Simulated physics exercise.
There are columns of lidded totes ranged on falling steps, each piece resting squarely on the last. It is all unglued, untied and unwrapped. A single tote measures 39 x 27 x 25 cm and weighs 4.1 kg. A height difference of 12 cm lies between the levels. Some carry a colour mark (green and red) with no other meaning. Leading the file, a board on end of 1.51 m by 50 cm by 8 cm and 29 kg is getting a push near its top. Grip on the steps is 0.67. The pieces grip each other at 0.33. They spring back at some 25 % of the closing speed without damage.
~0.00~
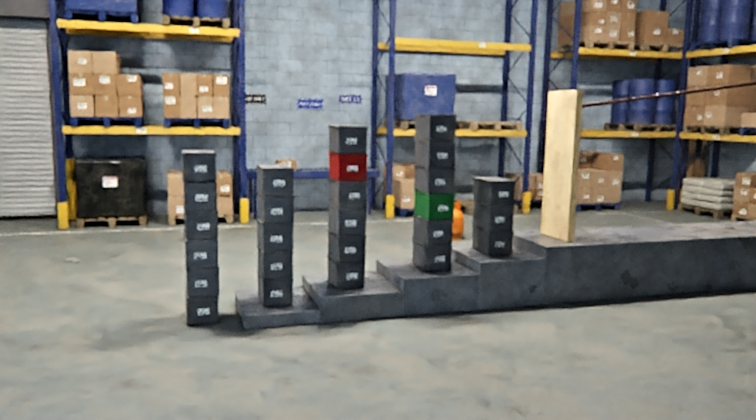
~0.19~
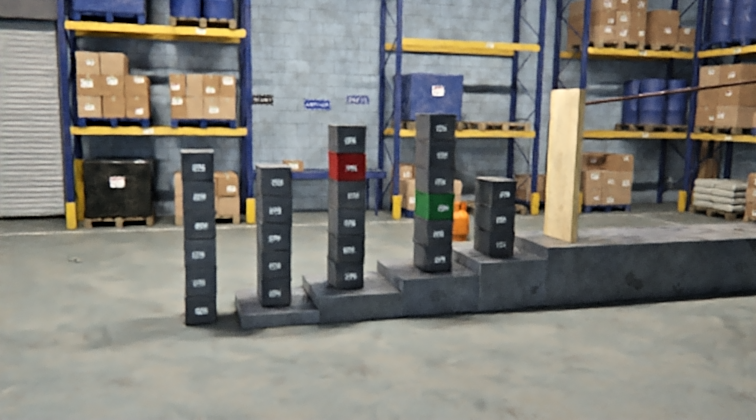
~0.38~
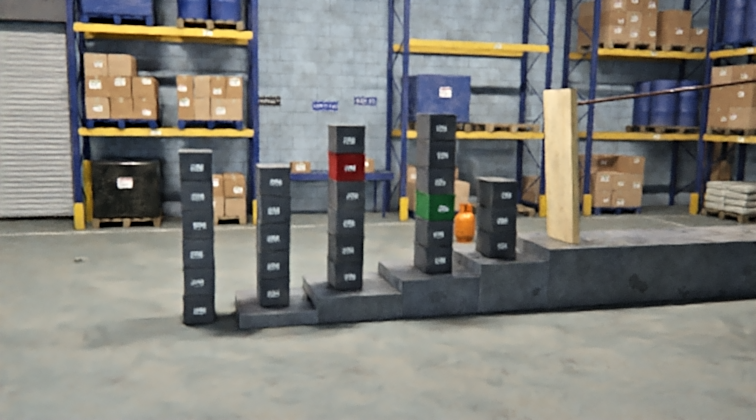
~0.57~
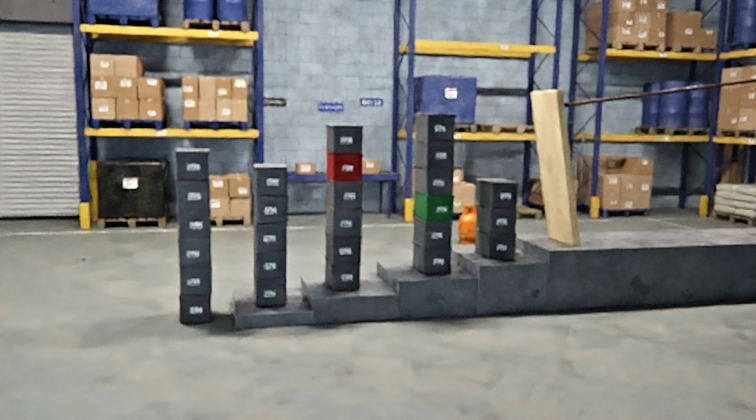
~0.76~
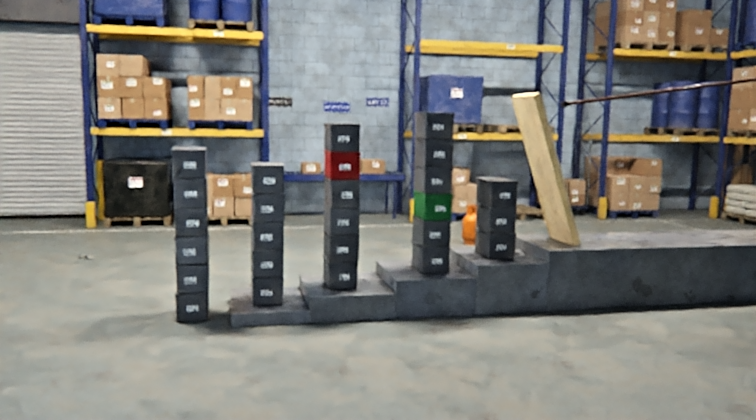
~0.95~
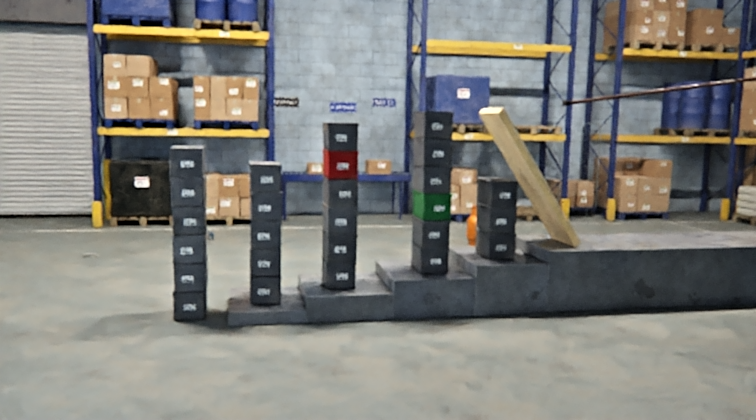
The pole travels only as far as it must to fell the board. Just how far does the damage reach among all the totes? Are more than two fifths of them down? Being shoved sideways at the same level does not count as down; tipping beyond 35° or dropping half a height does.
Yes.
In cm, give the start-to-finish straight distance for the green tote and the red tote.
For green it's 90 cm, and for red it's 200 cm.
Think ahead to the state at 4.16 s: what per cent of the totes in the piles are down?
75 per cent.
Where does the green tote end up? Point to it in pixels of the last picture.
Its centre finishes around pixel (340, 243) in the last picture.
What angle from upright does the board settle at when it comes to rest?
65°, roughly.
By 2.44 s, board 67° from upright; 1 of the 26 totes down; green tote tilted 23°.
By 3.38 s, board 67° from upright; 10 of the 26 totes down; green tote tilted 68°, 36 cm lower; red tote 10 cm lower.
By 4.16 s, board 67° from upright; 19 of the 26 totes down; green tote on its side; red tote tilted 57°, 48 cm lower.
By 4.66 s, board 67° from upright; 23 of the 26 totes down; red tote on its side; green tote on its side.
When it is over (6.2 s), board 67° from upright; 23 of the 26 totes down; red tote on its side; green tote on its side. That is 88 per cent. In pixels of the last frame, middles, red tote near (136, 271), green tote near (341, 243).
